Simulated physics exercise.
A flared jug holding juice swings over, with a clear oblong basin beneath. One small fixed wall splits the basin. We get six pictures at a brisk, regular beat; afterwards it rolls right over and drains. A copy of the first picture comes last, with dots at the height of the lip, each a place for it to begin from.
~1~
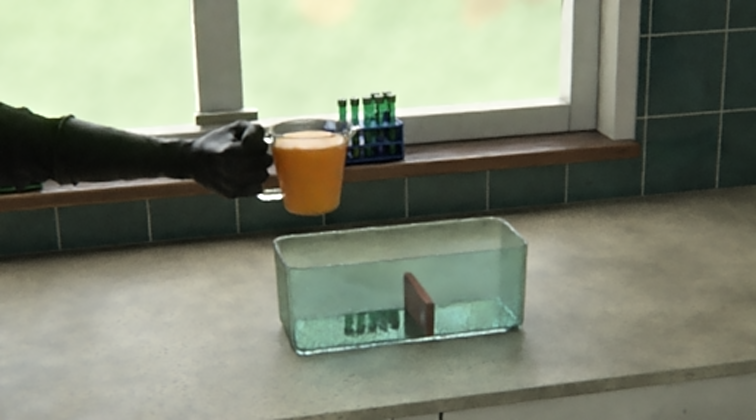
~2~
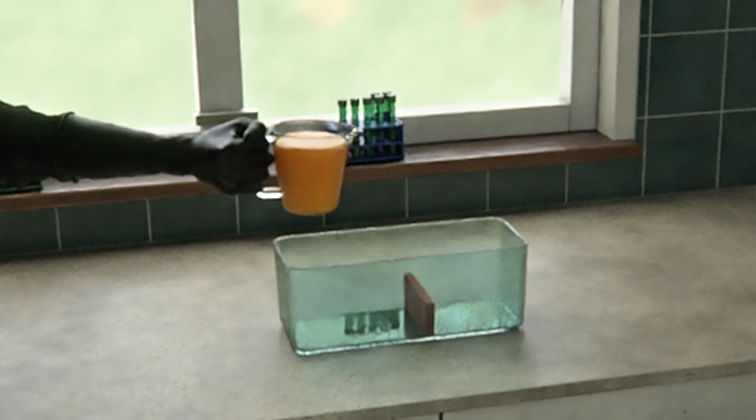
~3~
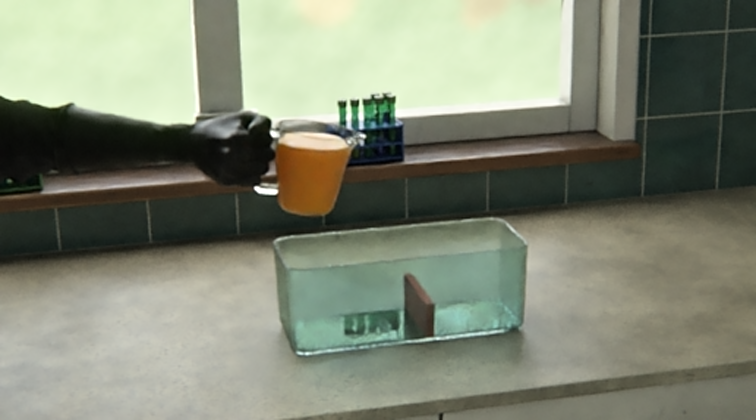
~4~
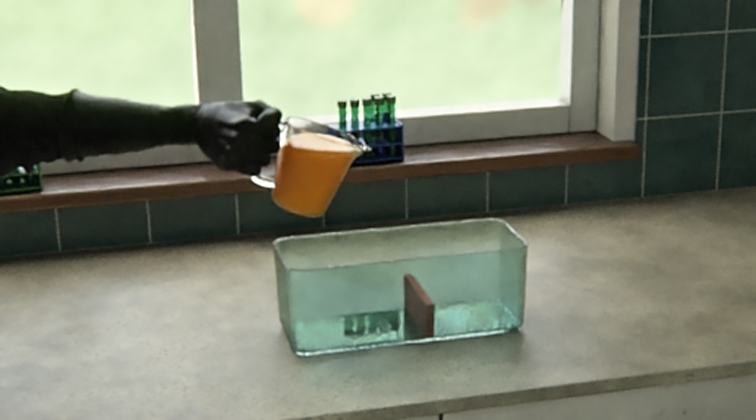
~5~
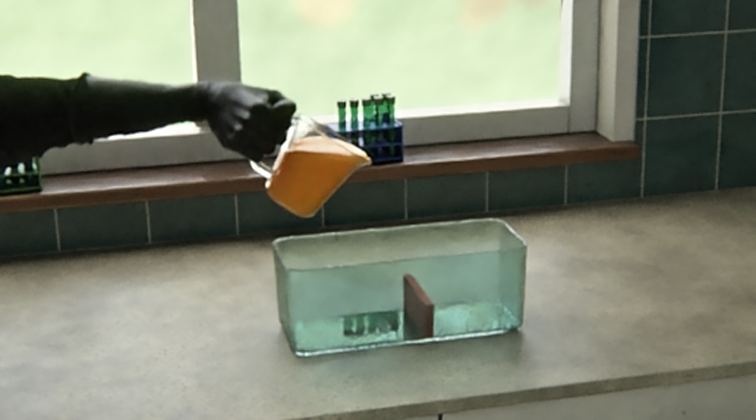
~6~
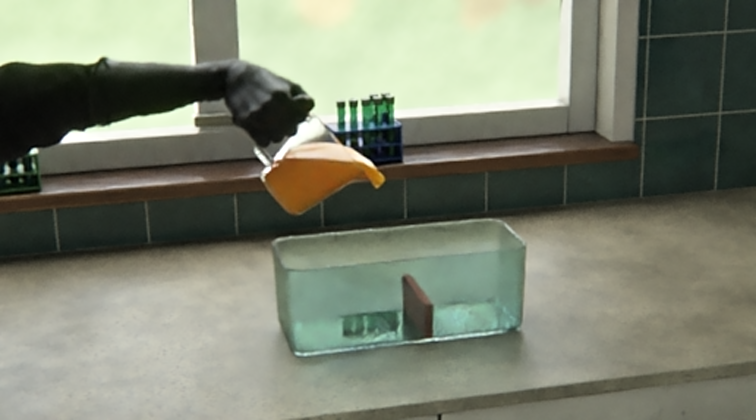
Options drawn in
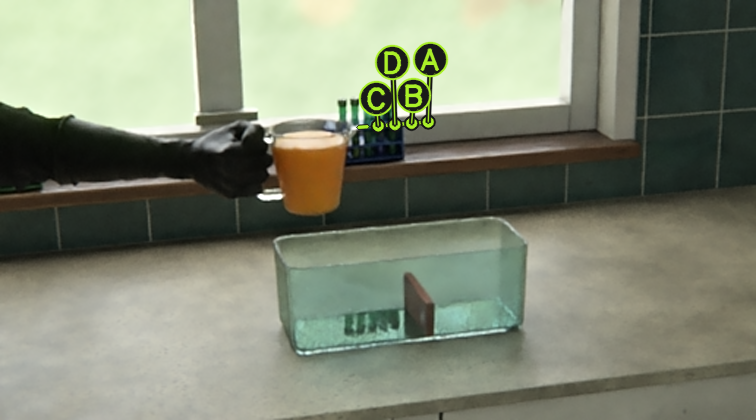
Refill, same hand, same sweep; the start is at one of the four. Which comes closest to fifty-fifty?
It is D.
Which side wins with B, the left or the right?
More ends on the right.
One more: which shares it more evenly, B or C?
C it is.
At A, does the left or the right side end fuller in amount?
The right side.
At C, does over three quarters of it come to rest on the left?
No, it does not.
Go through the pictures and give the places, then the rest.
Upright, lip at (358, 127); basin from (291, 353) to (523, 326); top of the wall at (418, 286); nothing has left yet, in the first frame.
Tipped about 3°, lip at (360, 129); nothing has left yet, in the second frame.
Tipped about 10°, lip at (364, 136); nothing has left yet, in the third frame.
Tipped about 21°, lip at (369, 147); nothing has left yet, in the fourth frame.
Tipped about 35°, lip at (371, 162); juice is over the lip, down to (366, 158), in the fifth frame.
Tipped about 52°, lip at (369, 179); juice is over the lip, down to (376, 185), in the sixth frame.
In lime, A at (428, 122); B at (411, 123); C at (378, 125); D at (394, 124).
For dot A, about 8 % ends left of the wall and 88 % right of it; 3 % is lost outside.
For dot B, about 15 % ends left of the wall and 83 % right of it.
For dot C, about 68 % ends left of the wall and 29 % right of it; 3 % is lost outside.
For dot D, about 47 % ends left of the wall and 51 % right of it.
